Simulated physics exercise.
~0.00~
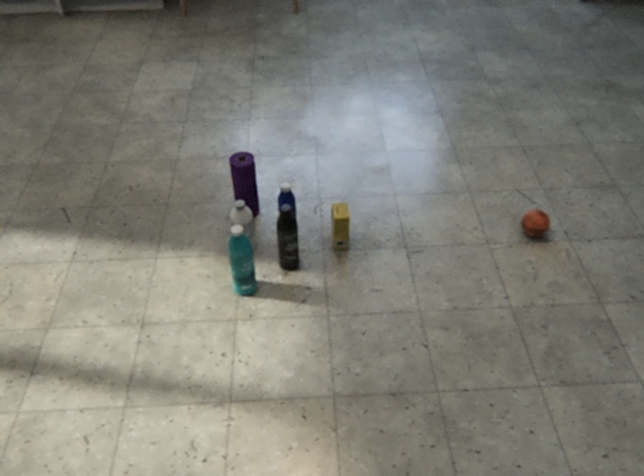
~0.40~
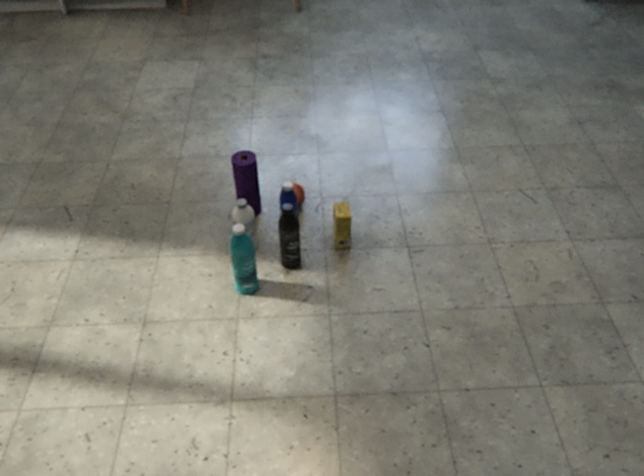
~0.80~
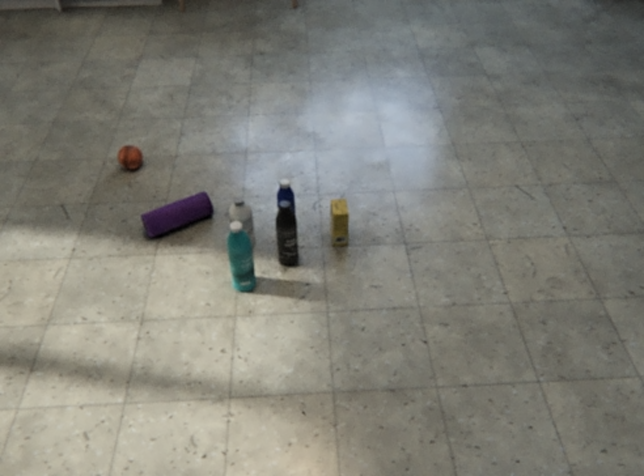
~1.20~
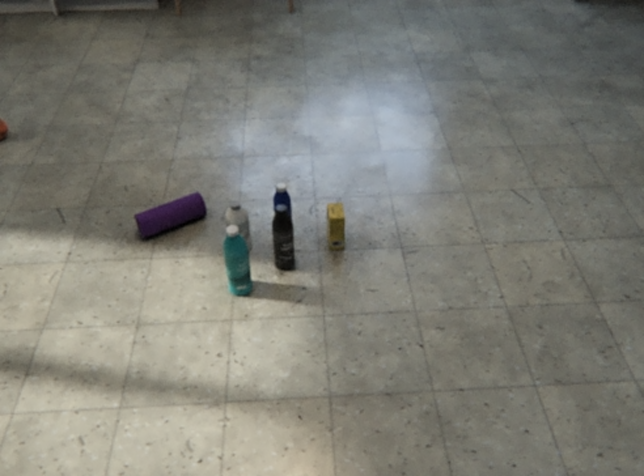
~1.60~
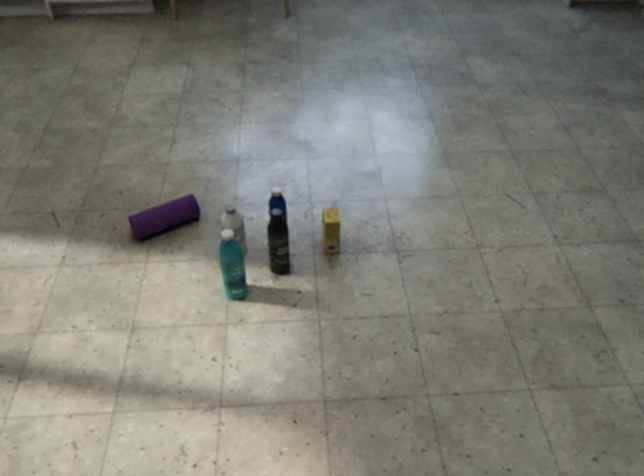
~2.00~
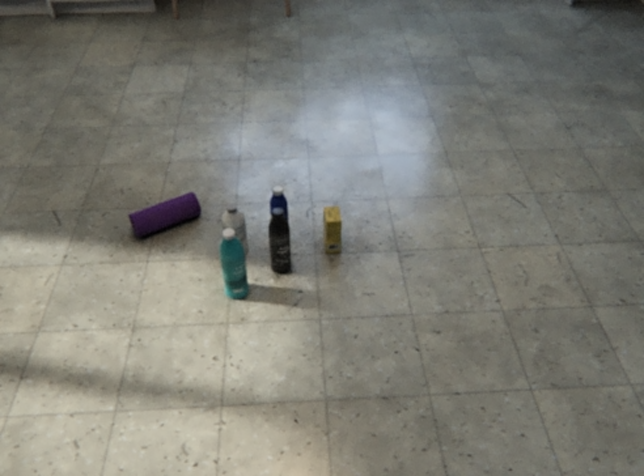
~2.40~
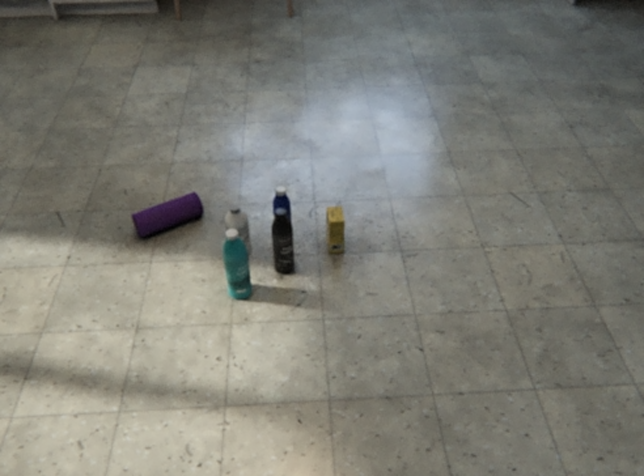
We see an orange ball roll leftward across a tiled floor, passing behind a group of bottles and a yellow carton. The upright purple roll topples onto its side to the left as the ball continues out of view, leaving the bottles and carton standing.
